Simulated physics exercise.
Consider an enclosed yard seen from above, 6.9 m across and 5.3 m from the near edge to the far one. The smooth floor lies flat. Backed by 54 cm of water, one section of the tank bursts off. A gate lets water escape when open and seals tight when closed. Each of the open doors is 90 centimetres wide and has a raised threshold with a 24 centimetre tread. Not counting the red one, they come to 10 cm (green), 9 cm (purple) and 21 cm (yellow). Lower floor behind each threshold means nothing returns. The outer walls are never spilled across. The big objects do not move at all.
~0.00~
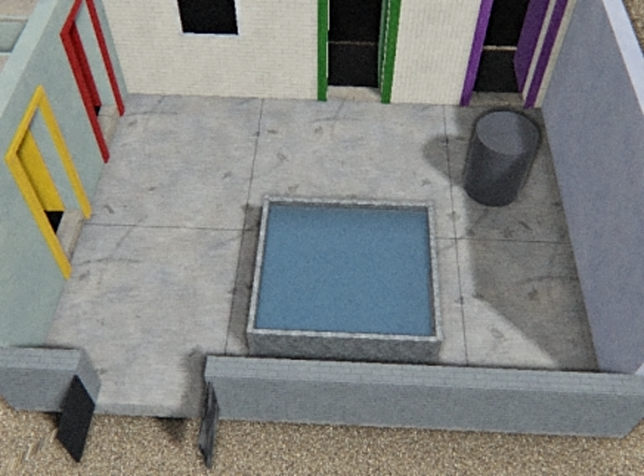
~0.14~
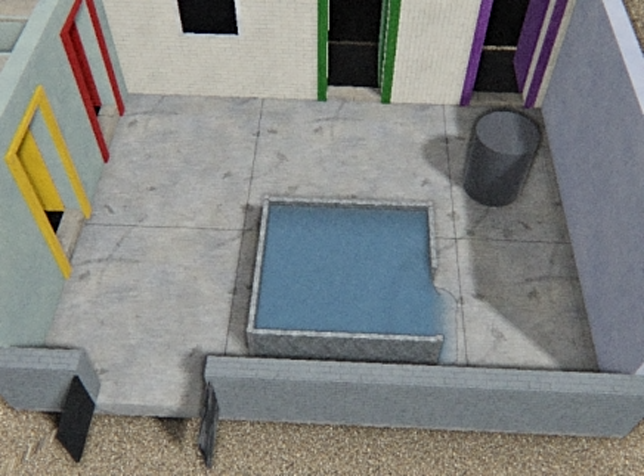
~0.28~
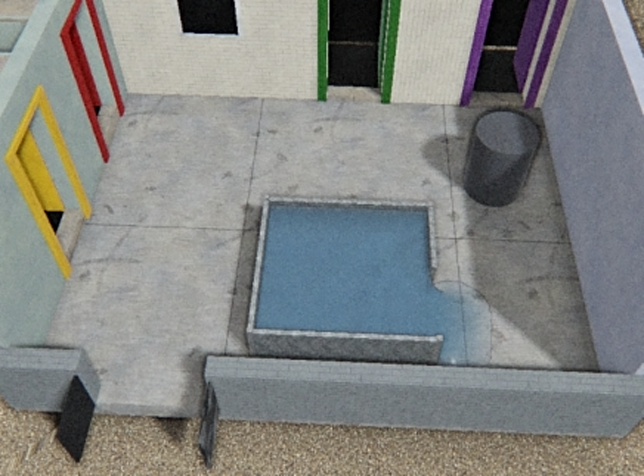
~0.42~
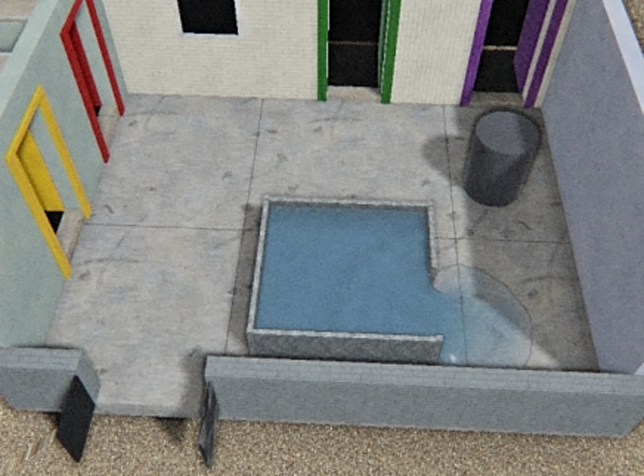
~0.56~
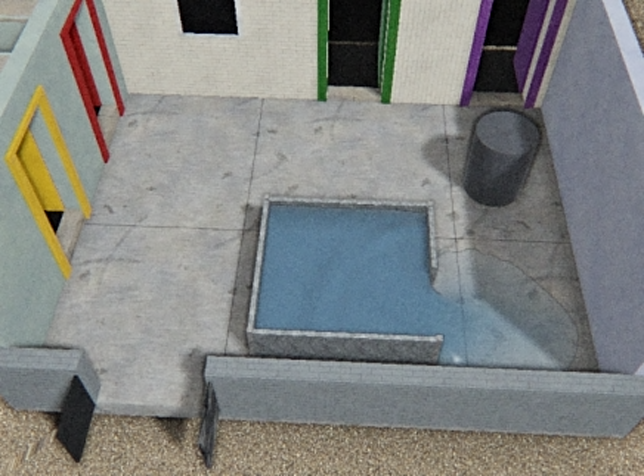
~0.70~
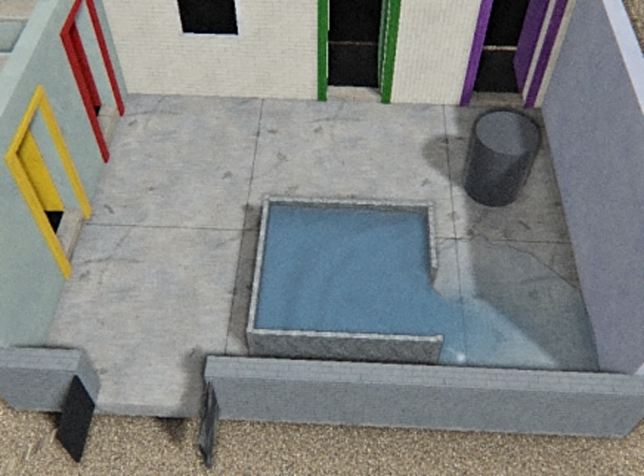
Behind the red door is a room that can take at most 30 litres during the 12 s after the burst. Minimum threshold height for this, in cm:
6.5 cm, roughly.
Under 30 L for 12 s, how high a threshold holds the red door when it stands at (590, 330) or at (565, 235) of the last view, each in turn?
Around 26 and 10.5 cm respectively.
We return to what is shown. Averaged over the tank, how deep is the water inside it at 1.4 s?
About 41 cm.
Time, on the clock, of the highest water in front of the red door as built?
Roughly 8.0 s.
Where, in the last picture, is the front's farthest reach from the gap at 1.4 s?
Lab note: Front tip approx. at (563, 219).
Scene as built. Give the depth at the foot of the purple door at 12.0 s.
About 8.0 centimetres deep.
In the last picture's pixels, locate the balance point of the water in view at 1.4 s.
Roughly (391, 306).
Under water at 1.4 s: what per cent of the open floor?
Wet share: Near 15 %.
After 1.4 s water covers 15 % of the floor, deepest (44 cm) near (589, 406); it has not reached the red door.
After 3.0 s water covers 25 % of the floor, deepest (30 cm) near (601, 392); it has not reached the red door.
After 12.0 s water covers 95 % of the floor, deepest (10 cm) near (511, 208); 8 cm at the red door, 0 litres in over its 25 cm threshold.
At the red door as built, the water arrived by 7.4 s and peaked near 11 cm at 8.0 s.
Run again over the same 12 s with other heights there, 46 litres in over 5.5 cm, 18 litres over 7.5 cm. The limit of 30 litres is kept from about 6.5 cm up.
